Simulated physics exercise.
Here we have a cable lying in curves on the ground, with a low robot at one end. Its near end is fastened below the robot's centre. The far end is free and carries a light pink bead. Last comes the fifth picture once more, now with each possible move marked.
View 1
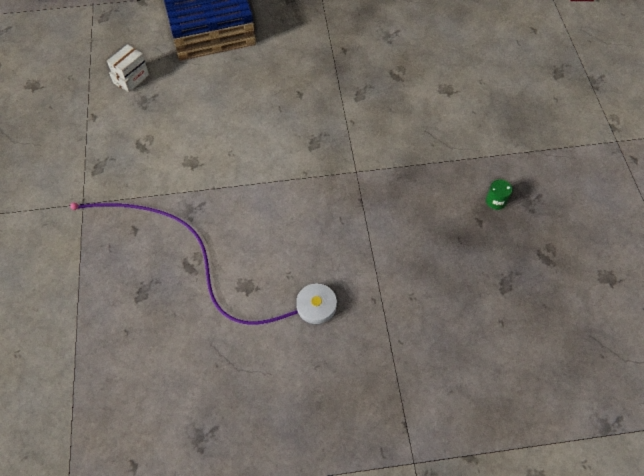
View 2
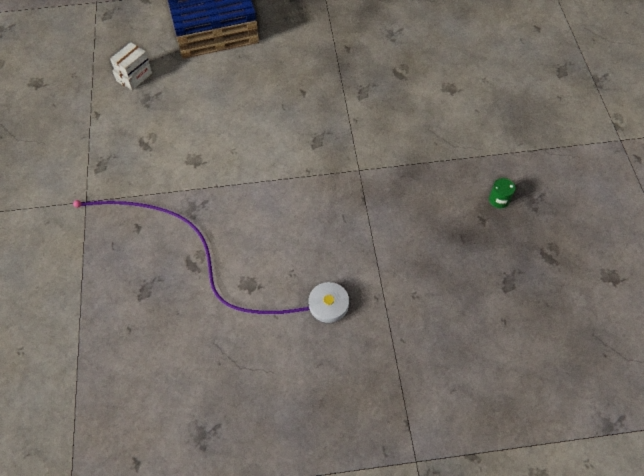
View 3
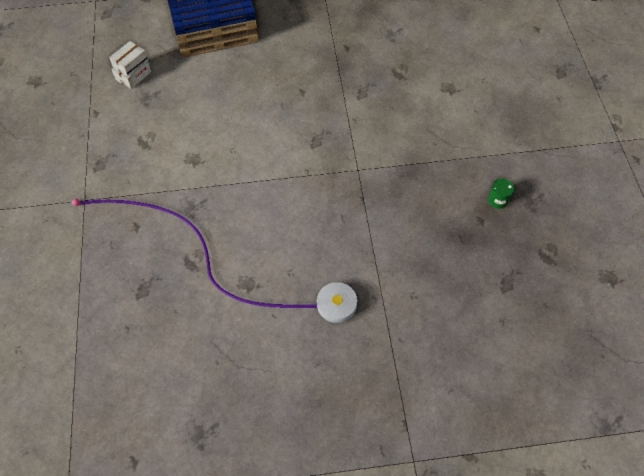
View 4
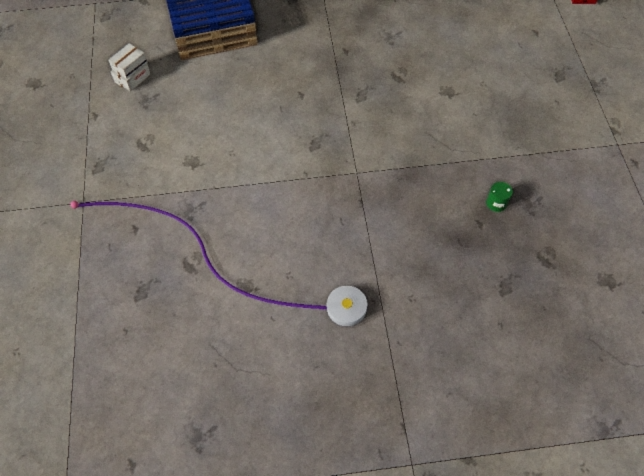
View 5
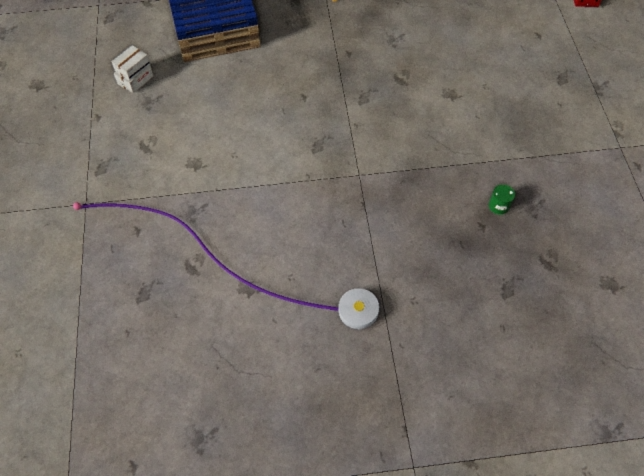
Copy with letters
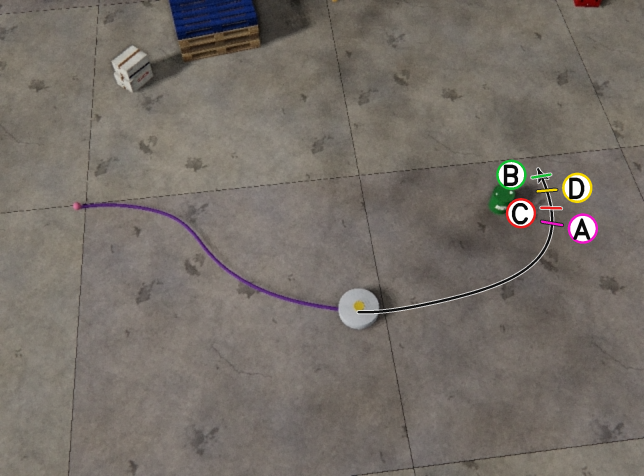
A low white disc-shaped robot with a yellow centre slides slowly right across grey paved ground, gradually straightening the curved purple cable attached to it, while the cable's pink-tipped far end and a green keg stay in place.
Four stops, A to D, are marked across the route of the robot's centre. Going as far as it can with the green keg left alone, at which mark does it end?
It should halt at D.
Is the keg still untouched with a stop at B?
For that mark, no.
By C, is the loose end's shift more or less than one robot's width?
More.
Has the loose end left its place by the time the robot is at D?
Yes.
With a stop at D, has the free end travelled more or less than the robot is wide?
More.
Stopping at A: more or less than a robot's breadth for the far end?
By then, more.
On the copy, A at (552, 223); B at (541, 176); C at (551, 208); D at (547, 191); the route from (358, 312) via (513, 277) to (538, 169).
On D. First, robot (459, 294), middle of the cable (289, 269), free end (143, 219).
Then, robot (542, 252), middle of the cable (374, 268), free end (216, 242).
Finally, robot (549, 187), middle of the cable (413, 254), free end (253, 250); nothing has been touched.
By contrast, A is safe but short; B brings the cable against the keg; C is safe but short.
